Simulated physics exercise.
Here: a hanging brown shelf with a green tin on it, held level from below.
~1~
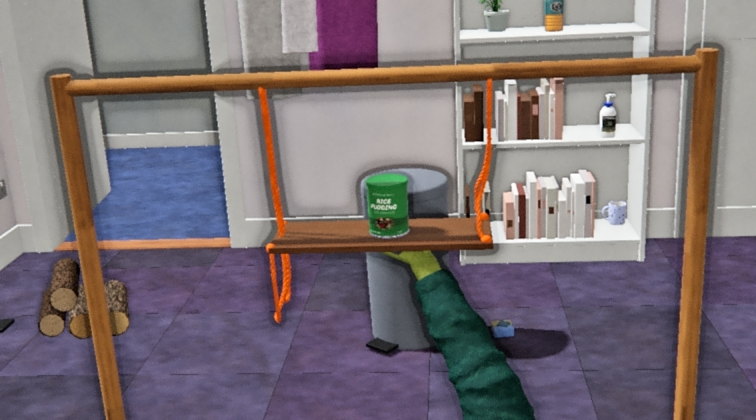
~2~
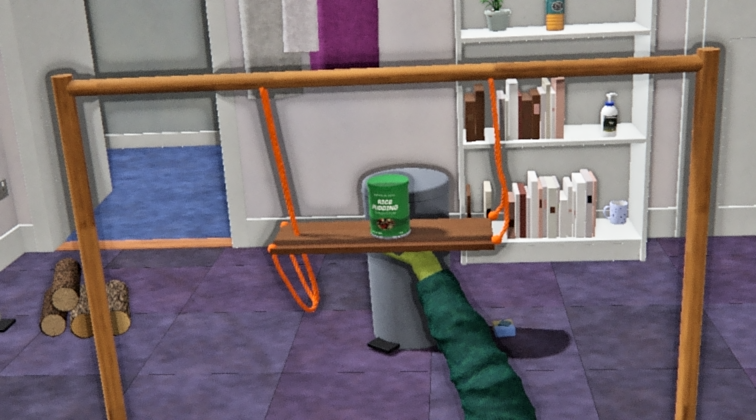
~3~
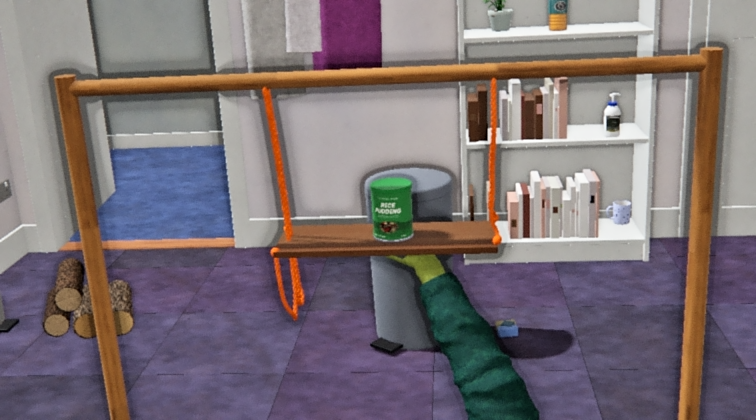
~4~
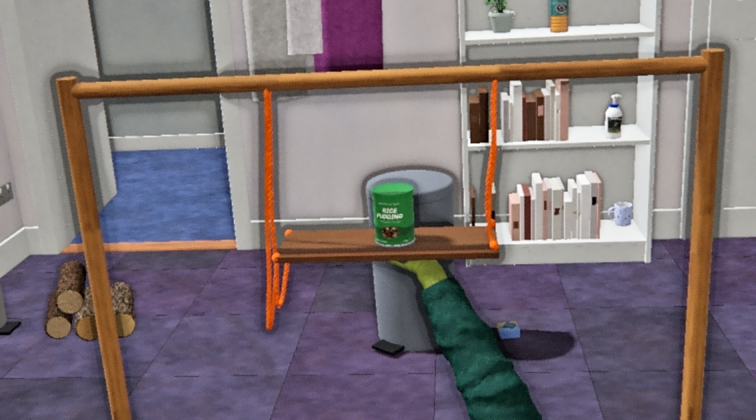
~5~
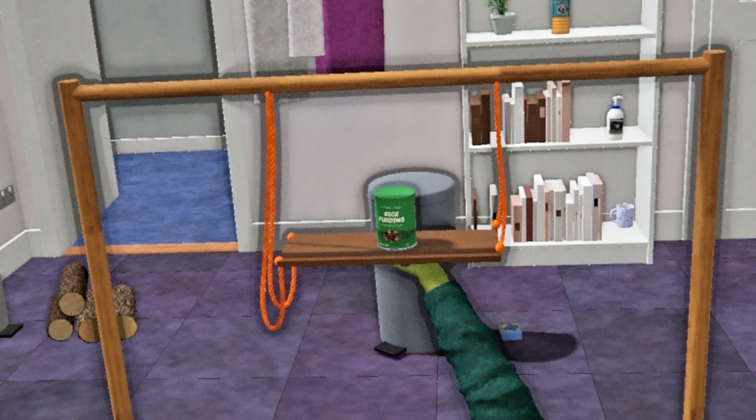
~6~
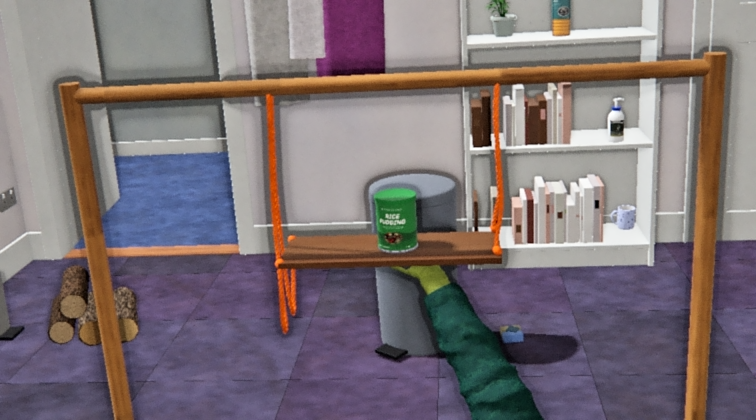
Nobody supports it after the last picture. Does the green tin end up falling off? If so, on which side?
It escapes at the left.
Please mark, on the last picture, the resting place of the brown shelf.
(480, 304).
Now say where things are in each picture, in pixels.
In the first frame, green tin (388, 206); brown shelf (380, 249).
In the second frame, green tin (389, 207).
In the third frame, green tin (392, 210).
In the fourth frame, green tin (394, 215); brown shelf (386, 258).
In the fifth frame, green tin (396, 219).
In the sixth frame, green tin (397, 221); brown shelf (389, 264); left cords slack, hanging in a loop; right cords almost straight.
Then, 0.42 s after the last picture, board tipped 45° down to the left; tin falling near (350, 371).
Then, 0.96 s after the last picture, board tipped 52° down to the left; tin on the floor.
Then, 1.48 s after the last picture, board tipped 46° down to the left; tin on the floor.
At rest, board tipped 45° down to the left; tin on the floor. The green tin slides off to the left.
